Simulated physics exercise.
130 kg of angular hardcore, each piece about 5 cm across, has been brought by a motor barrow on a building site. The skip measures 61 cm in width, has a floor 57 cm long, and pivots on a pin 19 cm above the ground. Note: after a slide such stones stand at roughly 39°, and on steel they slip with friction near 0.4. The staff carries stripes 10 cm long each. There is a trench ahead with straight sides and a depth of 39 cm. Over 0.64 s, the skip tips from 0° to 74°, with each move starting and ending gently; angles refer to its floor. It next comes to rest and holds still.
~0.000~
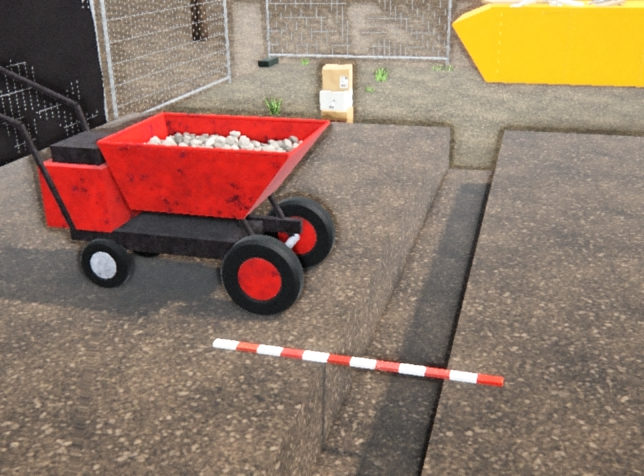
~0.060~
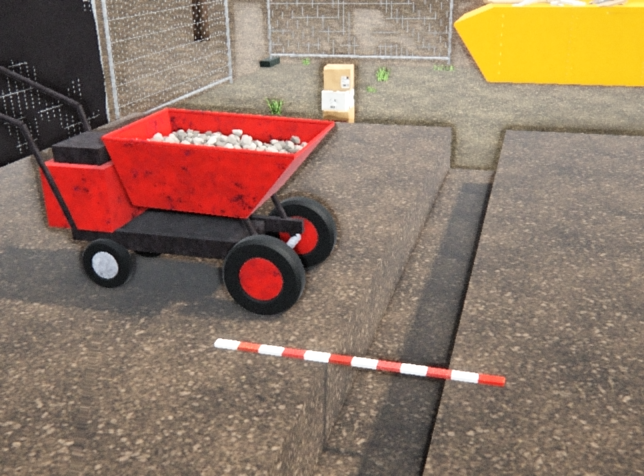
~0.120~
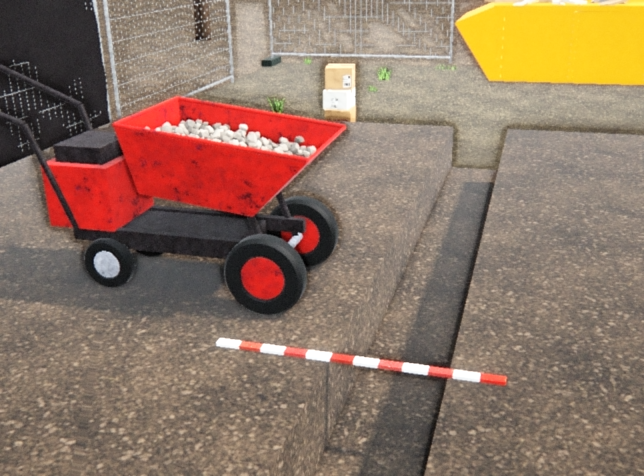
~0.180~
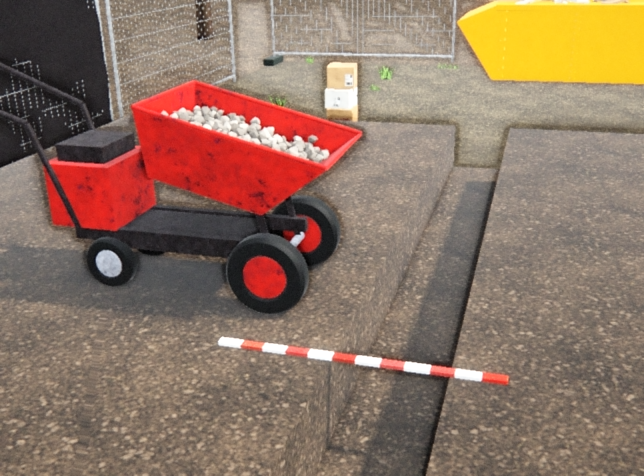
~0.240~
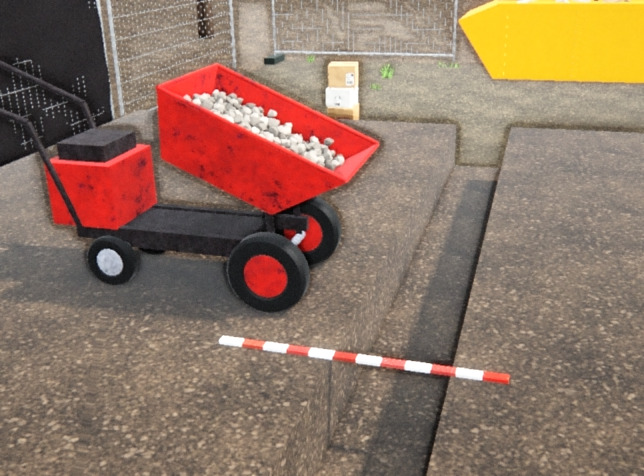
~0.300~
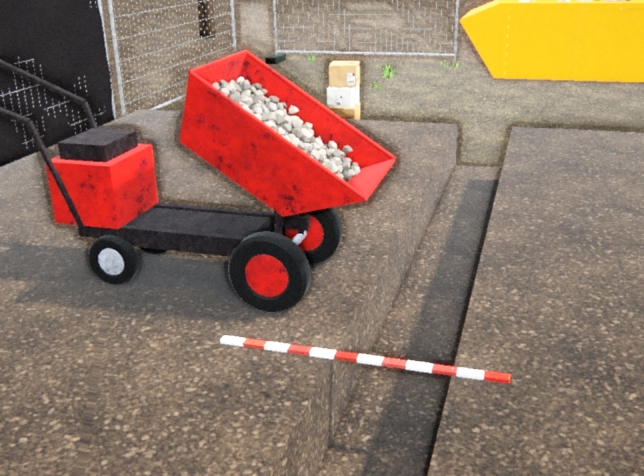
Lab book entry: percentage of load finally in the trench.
Approx. 57 percent.
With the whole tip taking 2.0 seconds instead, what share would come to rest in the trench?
Near 90 per cent.
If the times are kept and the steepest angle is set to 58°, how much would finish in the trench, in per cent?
About 25 per cent would end up in the trench.
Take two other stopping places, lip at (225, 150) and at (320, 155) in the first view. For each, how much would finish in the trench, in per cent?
From the first spot near 100, from the second near 30 per cent.
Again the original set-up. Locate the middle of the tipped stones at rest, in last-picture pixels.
Their middle ends up near (460, 351).
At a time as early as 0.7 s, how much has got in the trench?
I'd say near 25 per cent at that time.
After 0.5 s the floor is at 62°; 100 % in the skip; the foremost stones are at (391, 227).
After 0.7 s the floor is at 74°; 69 % in the skip, 23 % in the trench, 8 % past the trench; the foremost stones are at (490, 310).
After 1.1 s the floor is at 74°; 15 % in the skip, 42 % in the trench, 43 % past the trench; the foremost stones are past the picture's edge.
After 3.0 s the floor is at 74°; 0 % in the skip, 57 % in the trench, 43 % past the trench; the foremost stones are past the picture's edge.
